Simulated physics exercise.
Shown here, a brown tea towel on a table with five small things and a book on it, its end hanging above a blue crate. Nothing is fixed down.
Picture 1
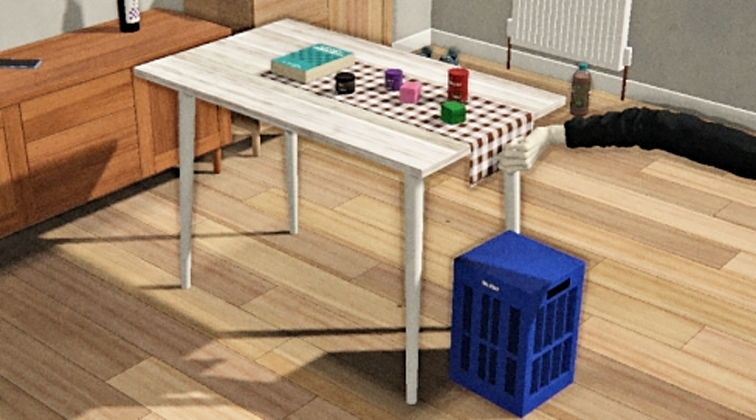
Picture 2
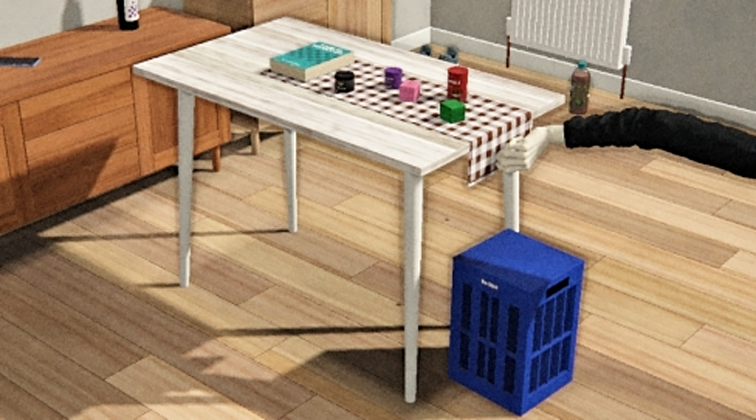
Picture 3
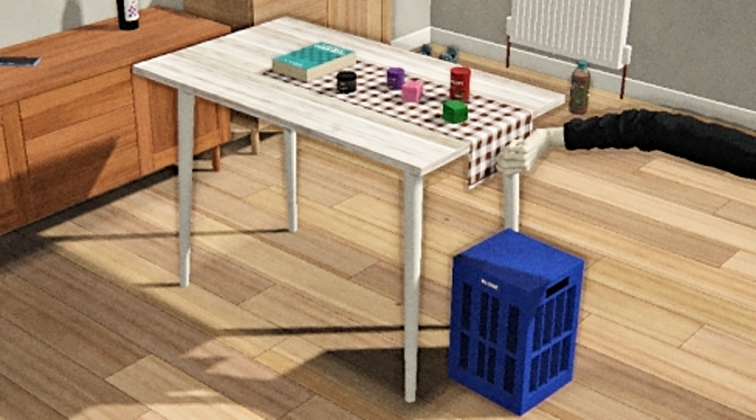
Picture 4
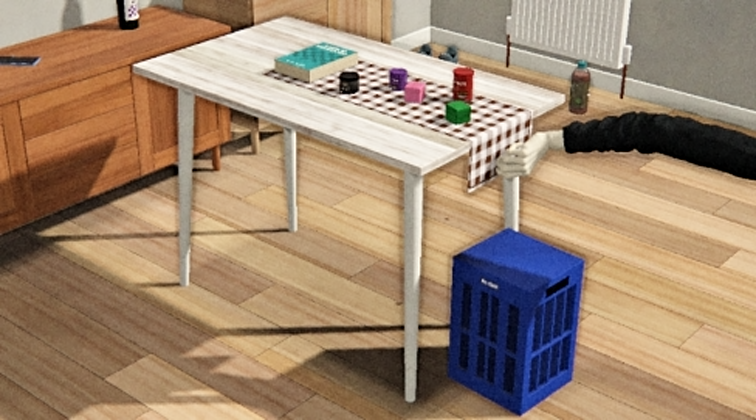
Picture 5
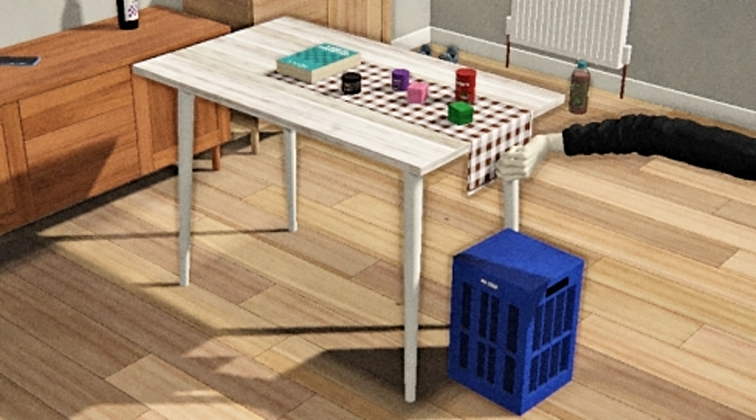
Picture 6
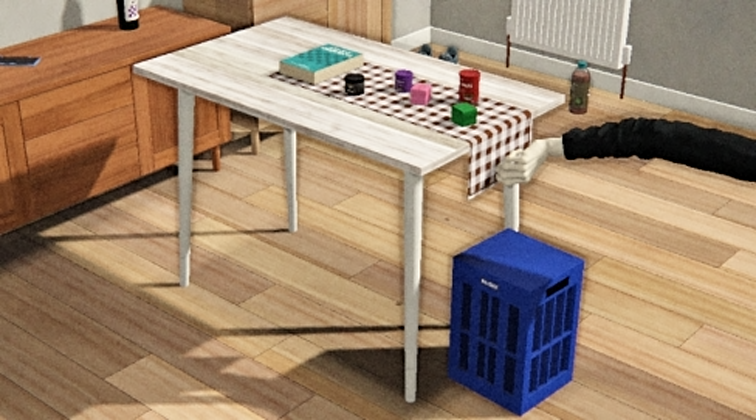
In a room with a wooden floor, a hand gripped the end of a checked cloth on a white table and slowly drew it slightly downward, and the book and small things on it shifted a little to the right.
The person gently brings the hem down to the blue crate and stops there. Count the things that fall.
In all, two slip off.
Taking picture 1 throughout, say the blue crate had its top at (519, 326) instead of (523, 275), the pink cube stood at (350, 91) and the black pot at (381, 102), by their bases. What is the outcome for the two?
Outcome for the pink cube: It stays. Outcome for the black pot: It is lost.
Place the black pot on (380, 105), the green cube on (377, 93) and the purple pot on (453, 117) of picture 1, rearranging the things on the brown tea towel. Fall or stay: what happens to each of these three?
Outcome: Black pot keeps its perch; green cube keeps its perch; purple pot is gone.
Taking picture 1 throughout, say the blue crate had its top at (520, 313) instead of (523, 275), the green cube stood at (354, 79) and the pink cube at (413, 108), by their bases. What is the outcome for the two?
The green cube ends up still on top and the pink cube ends up off the top.
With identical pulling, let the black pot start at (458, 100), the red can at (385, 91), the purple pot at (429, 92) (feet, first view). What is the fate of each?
Record - black pot lost; red can retained; purple pot retained.
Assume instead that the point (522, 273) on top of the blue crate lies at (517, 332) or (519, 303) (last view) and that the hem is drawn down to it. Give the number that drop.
4 and 3.
A little later, hem near (499, 198); all still up.
Next, hem near (498, 224); green cube gone.
Later still, hem on the crate; green cube and red can gone.
When it is over, hem on the crate; green cube and red can gone. It carries off two.
